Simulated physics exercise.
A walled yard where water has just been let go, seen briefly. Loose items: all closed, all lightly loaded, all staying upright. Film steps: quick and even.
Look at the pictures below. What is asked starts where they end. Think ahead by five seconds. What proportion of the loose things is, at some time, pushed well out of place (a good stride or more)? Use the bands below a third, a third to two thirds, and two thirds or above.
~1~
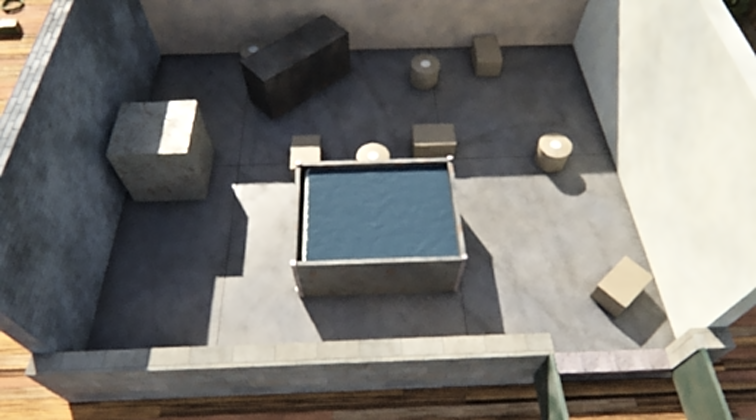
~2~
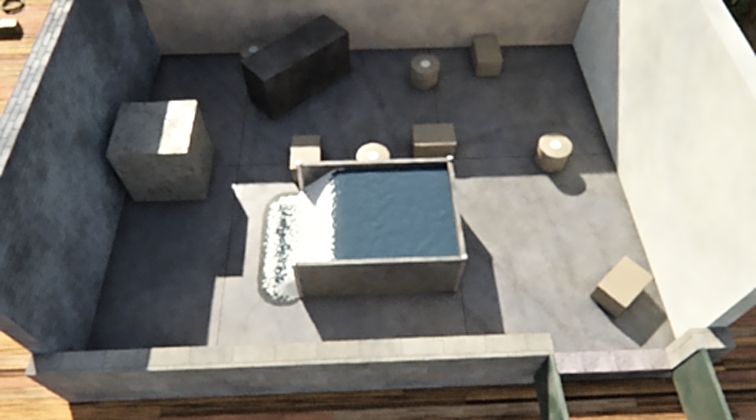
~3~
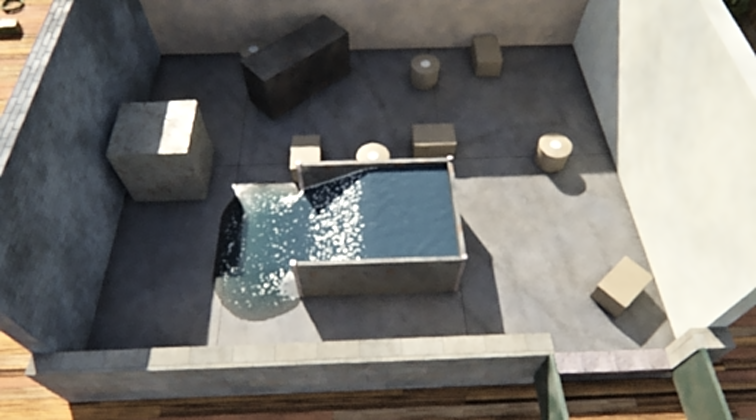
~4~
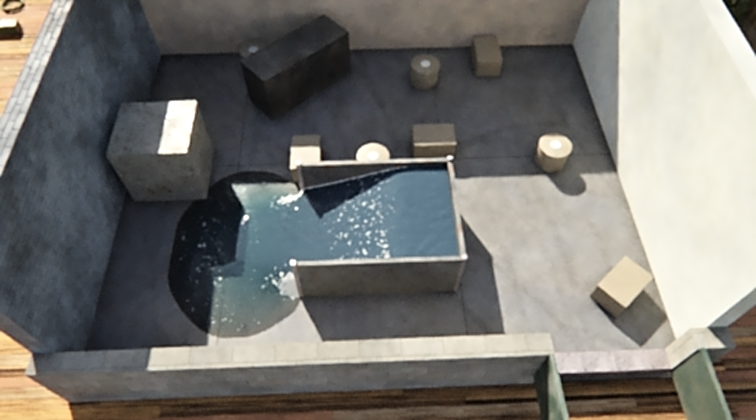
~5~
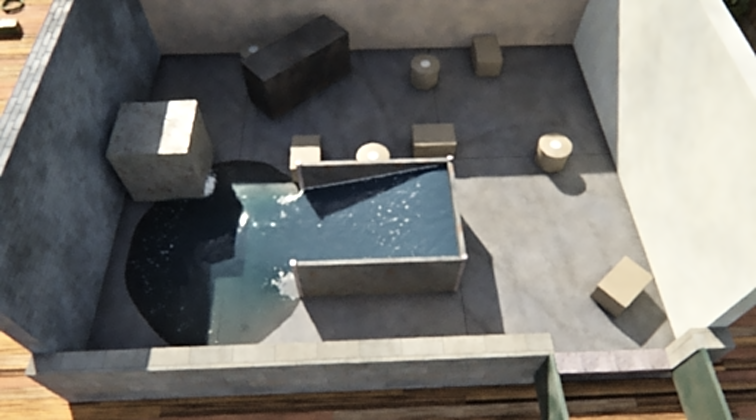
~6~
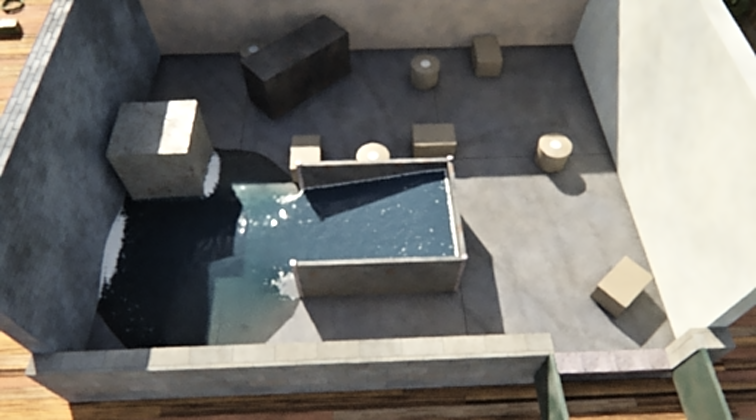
It falls below a third.
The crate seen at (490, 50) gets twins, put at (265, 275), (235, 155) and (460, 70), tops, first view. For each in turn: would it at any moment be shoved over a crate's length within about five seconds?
Here's the rundown: Sent far off, sent far off, and finally never gets far.
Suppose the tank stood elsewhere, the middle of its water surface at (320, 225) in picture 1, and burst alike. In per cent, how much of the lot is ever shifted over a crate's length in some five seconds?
About 0 %.
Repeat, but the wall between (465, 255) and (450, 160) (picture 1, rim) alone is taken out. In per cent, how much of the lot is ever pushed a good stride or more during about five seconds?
I'd put it at about 50 percent.
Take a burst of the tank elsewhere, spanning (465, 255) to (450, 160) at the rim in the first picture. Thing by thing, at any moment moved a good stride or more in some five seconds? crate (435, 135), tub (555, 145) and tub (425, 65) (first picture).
Well, in order they come out as under that mark, beyond that mark and beyond that mark.
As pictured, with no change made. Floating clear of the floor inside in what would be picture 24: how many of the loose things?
By my tally, 0.
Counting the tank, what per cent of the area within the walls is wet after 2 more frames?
I'd put it at around 25 in a hundred.
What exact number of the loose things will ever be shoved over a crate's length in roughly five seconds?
I make it 0 of them.
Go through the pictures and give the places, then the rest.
In the first picture, a tub at (373, 156) rests on the ground; a crate at (488, 49) rests on the ground; 0 of 8 have shifted.
In the second picture, a tub at (373, 156) rests on the ground; a crate at (488, 49) rests on the ground; 0 of 8 have shifted.
In the third picture, a tub at (373, 156), on the bottom; a crate at (488, 49) rests on the ground; 0 of 8 have shifted.
In the fourth picture, a tub at (373, 156) rests on the ground; a crate at (488, 49) rests on the ground; 0 of 8 have shifted.
In the fifth picture, a tub at (373, 156), on the bottom; a crate at (488, 49) rests on the ground; 0 of 8 have shifted.
In the sixth picture, a tub at (373, 156), on the bottom; a crate at (488, 49), on the bottom; 0 of 8 have shifted.
A moment on, 0 of 8 are well off their spots; 0 afloat.
Next, 0 of 8 are well off their spots; 0 afloat.
Later, 0 of 8 are well off their spots; 0 afloat.
In the end, 0 of 8 are well off their spots, and 0 have been at some point; 1 afloat.
